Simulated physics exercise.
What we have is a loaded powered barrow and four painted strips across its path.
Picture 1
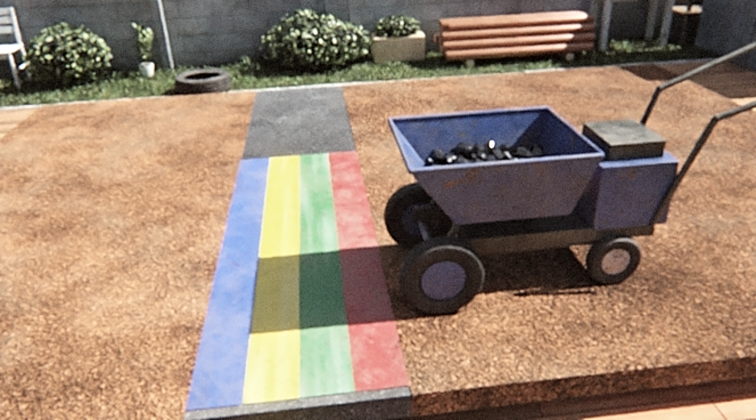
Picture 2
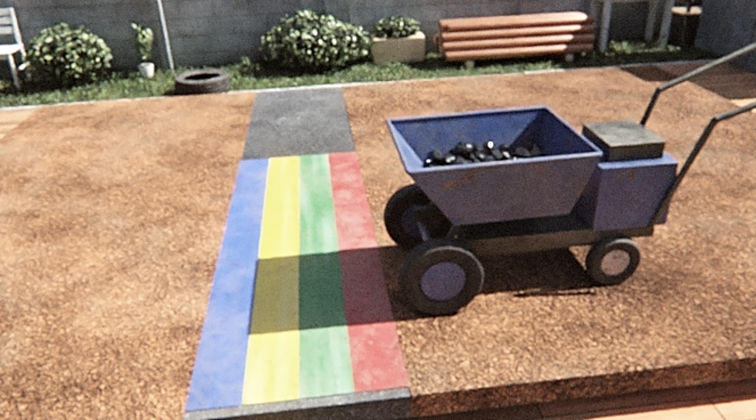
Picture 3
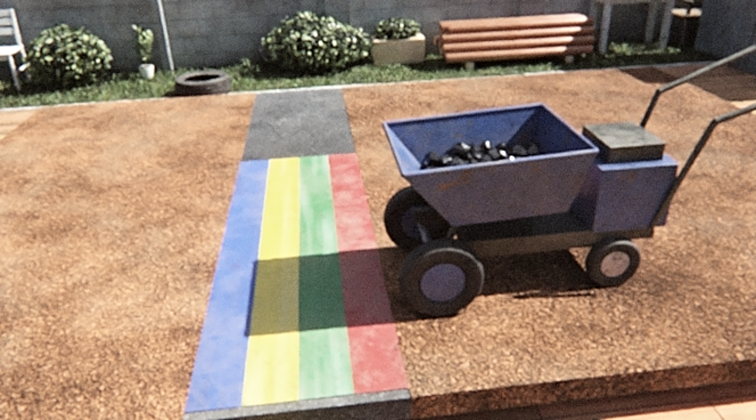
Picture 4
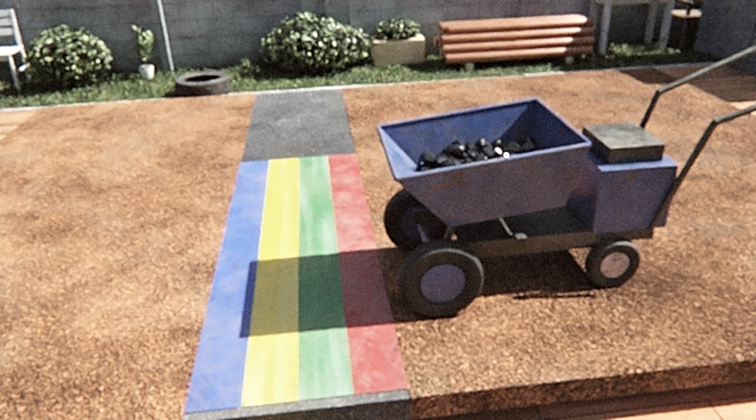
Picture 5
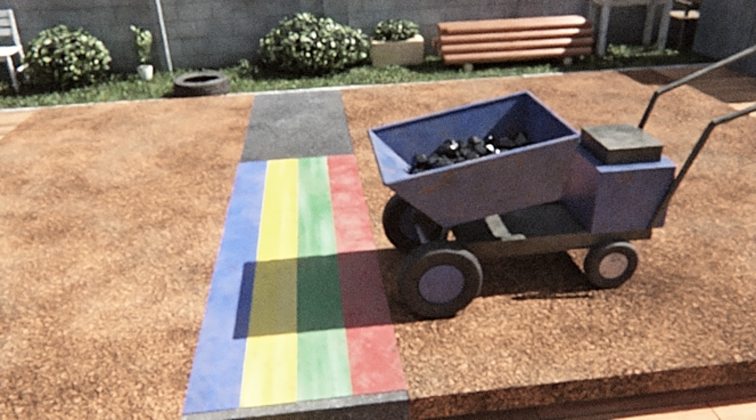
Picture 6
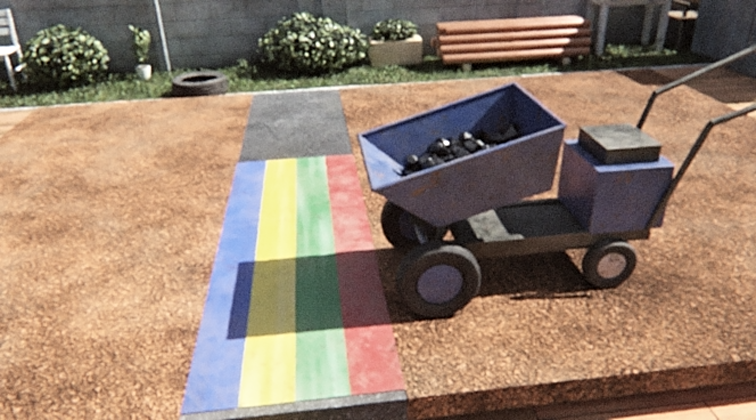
The video shows a blue powered barrow loaded with black lumps of coal beside blue, yellow, green and red painted strips; its skip starts level, then gradually tilts toward the left while the wheels stay in place.
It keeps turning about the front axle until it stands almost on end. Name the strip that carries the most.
Most covered: The yellow band.
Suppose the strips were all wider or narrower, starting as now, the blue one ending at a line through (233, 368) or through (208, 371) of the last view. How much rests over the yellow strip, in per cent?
Roughly 40 per cent, and 40 per cent.
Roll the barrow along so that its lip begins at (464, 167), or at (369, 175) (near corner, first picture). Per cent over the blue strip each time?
In turn 0 and 40 in a hundred.
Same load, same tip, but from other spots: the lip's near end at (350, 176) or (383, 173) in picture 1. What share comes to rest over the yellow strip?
First some 20, then 40 per cent.
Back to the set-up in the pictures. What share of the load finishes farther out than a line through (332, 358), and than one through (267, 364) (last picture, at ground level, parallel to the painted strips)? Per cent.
In turn 90 and 50 in a hundred.
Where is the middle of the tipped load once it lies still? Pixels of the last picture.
Roughly at (272, 289).
Shortly afterwards, skip tipped steeply; the whole lot in the skip.
Next, skip tipped right over; all but a few in the skip; only a few over the green strip; only a few over the yellow strip.
Some moments later, skip tipped right over; a little in the skip; near a quarter over the green strip; near a third over the yellow strip; near a quarter over the blue strip; a little off the paint.
In the end, skip tipped right over; a little in the skip; none at all over the red strip; near a quarter over the green strip; near a third over the yellow strip; near a quarter over the blue strip; a little off the paint.
